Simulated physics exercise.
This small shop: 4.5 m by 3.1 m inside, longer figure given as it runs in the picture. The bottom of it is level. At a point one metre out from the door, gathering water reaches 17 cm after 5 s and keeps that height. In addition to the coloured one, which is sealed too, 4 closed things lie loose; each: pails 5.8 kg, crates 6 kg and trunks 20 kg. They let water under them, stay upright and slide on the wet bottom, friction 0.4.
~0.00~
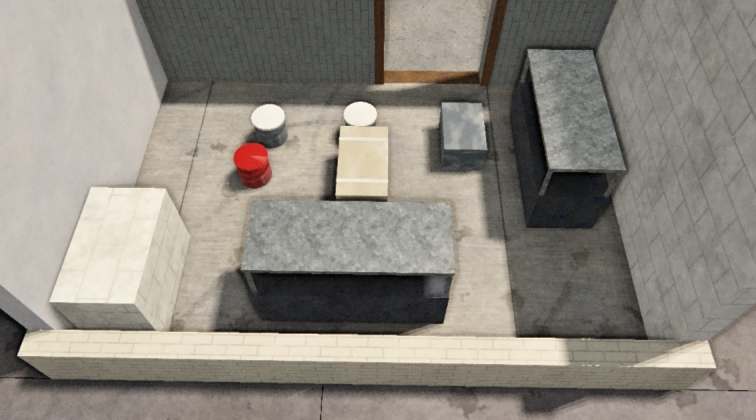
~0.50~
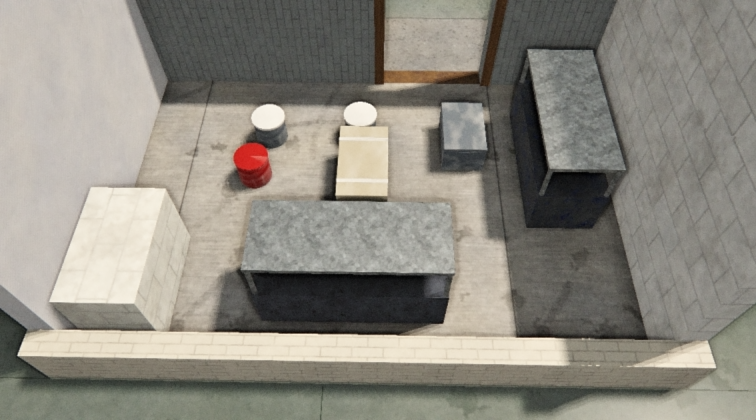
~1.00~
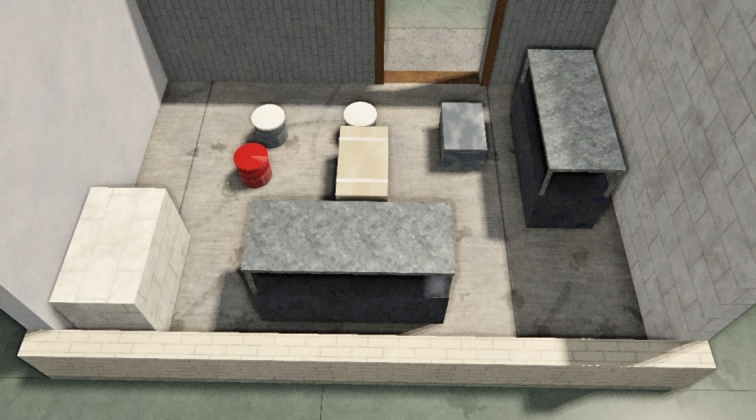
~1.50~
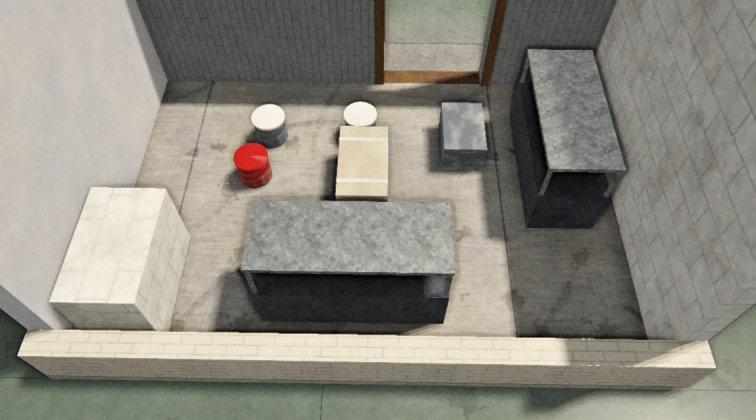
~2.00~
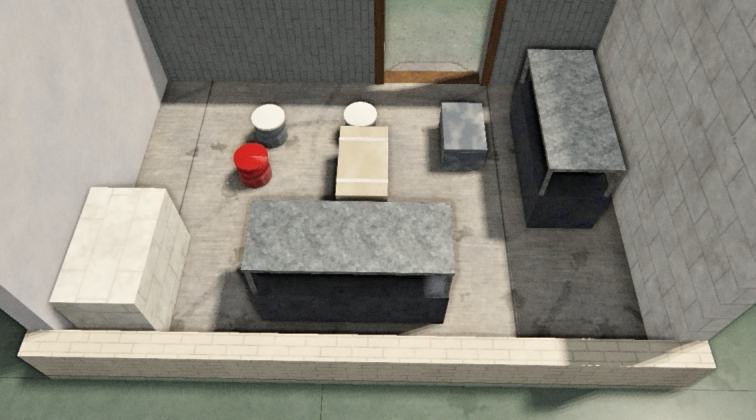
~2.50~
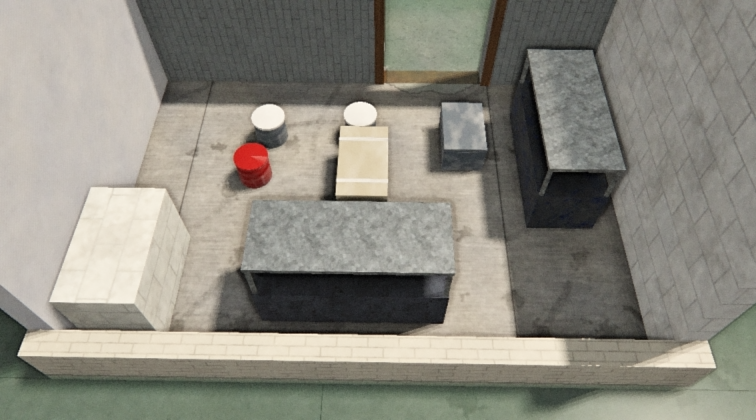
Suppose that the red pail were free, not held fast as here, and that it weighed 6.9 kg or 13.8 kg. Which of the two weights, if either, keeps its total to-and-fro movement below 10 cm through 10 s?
I'd say it gets by with the lighter one.
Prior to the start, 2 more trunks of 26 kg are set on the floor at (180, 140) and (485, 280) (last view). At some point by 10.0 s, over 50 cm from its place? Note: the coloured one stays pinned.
Note, in sequence: Not exceeded, exceeded.
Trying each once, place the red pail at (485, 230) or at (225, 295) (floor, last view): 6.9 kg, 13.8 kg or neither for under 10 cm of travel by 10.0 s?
Log: Try 1 the heavier pick is required; try 2 the lighter pick works.
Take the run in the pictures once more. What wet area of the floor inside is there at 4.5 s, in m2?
Around 3.0 m2 of it.
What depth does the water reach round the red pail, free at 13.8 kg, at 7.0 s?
Something like 3 centimetres.
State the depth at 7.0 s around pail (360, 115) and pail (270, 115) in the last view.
Around 3 cm and 2 cm.
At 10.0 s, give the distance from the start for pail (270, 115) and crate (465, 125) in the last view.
In turn: 0 cm, 150 cm.
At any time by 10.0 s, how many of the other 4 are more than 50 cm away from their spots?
By my count, 2.
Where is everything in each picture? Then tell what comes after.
In the first picture, the red pail at (251, 156) rests on the ground; 0.0 m2 under water; 0 of 5 have shifted.
In the second picture, the red pail at (251, 156) rests on the ground; 0.0 m2 under water; 0 of 5 have shifted.
In the third picture, the red pail at (251, 156) rests on the ground; 0.0 m2 under water; 0 of 5 have shifted.
In the fourth picture, the red pail at (251, 156) rests on the ground; water covers 0.0 m2; 0 of 5 have shifted.
In the fifth picture, the red pail at (251, 156), on the bottom; water covers 0.0 m2; 0 of 5 have shifted.
In the sixth picture, the red pail at (251, 156), on the bottom; 0.1 m2 under water; 0 of 5 have shifted.
After 3.5 s the red pail would be 0 cm from its start with 6.9 kg and 0 cm from its start with 13.8 kg; 0 cm of water round it then.
After 4.5 s the red pail would be 0 cm from its start with 6.9 kg and 0 cm from its start with 13.8 kg; 0 cm of water round it then.
After 7.0 s the red pail would be 0 cm from its start with 6.9 kg and 0 cm from its start with 13.8 kg; 3 cm of water round it then.
After 10.0 s the red pail would be 0 cm from its start with 6.9 kg and 0 cm from its start with 13.8 kg; 4 cm of water round it then.
